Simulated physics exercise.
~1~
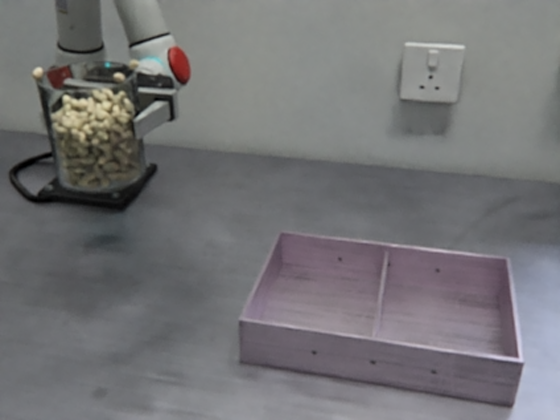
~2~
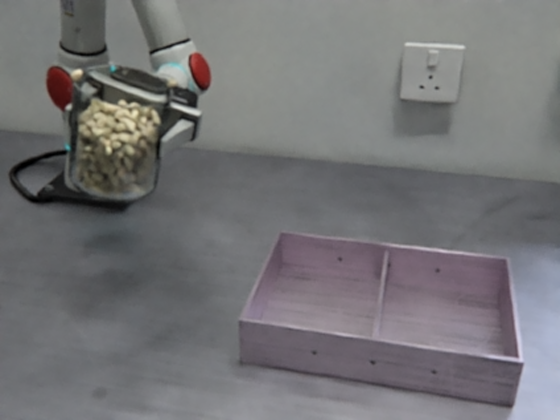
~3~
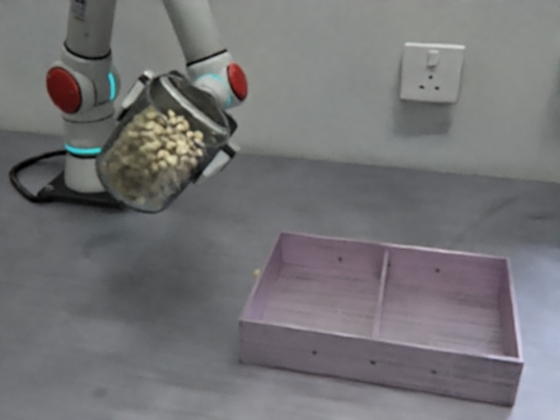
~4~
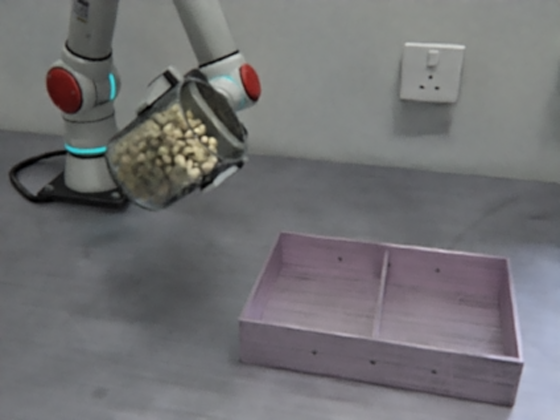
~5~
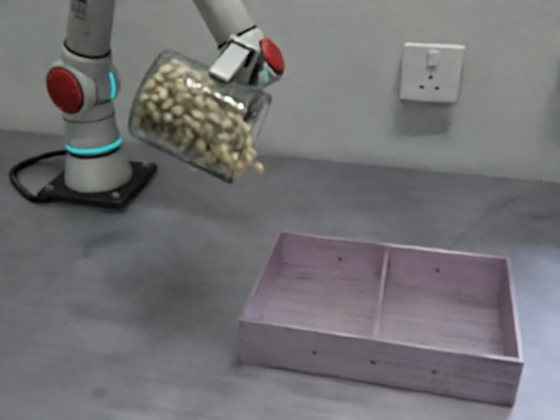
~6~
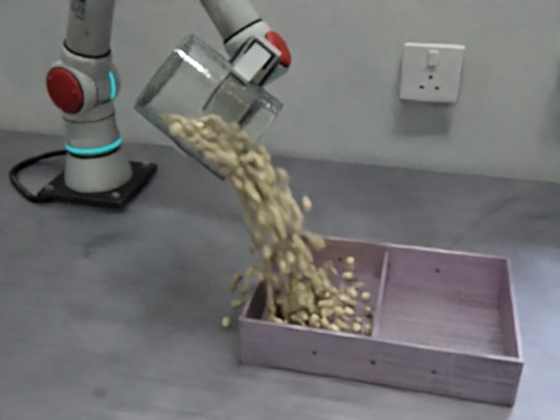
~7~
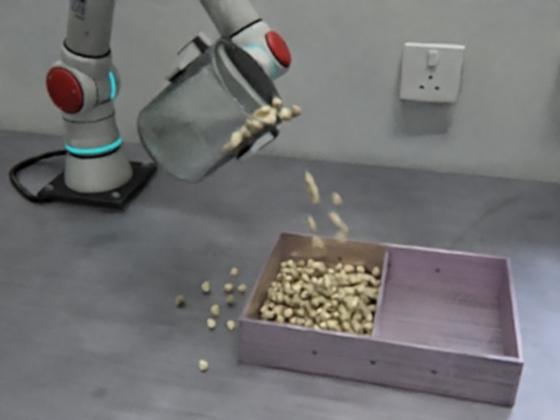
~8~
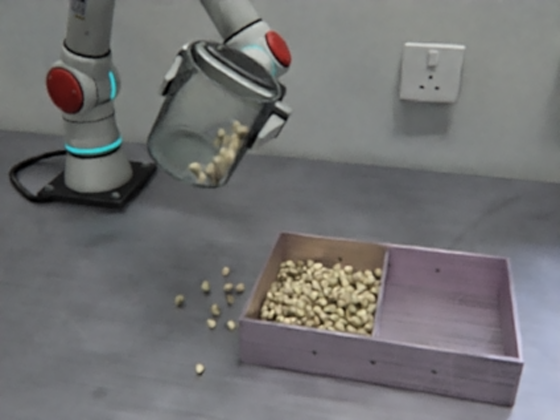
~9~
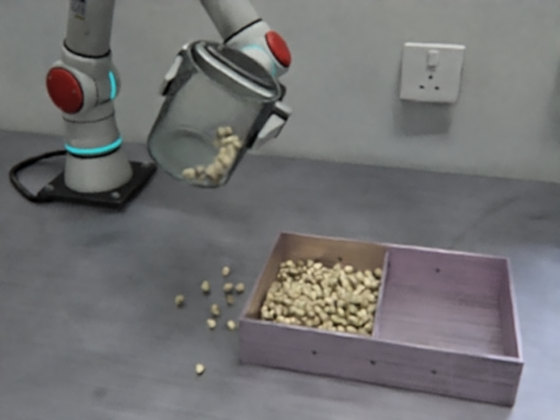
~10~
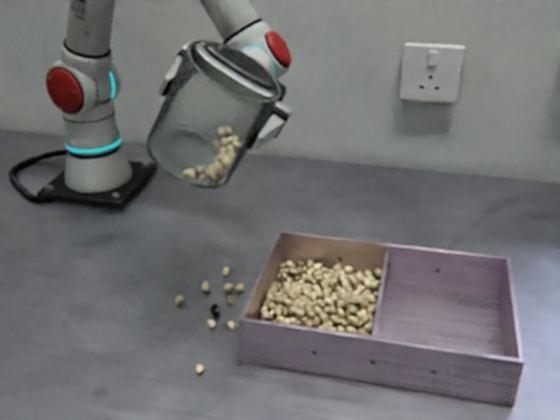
On a grey tabletop, a robot arm tips beans from a clear cup into a divided box's left compartment, spilling several and keeping some.
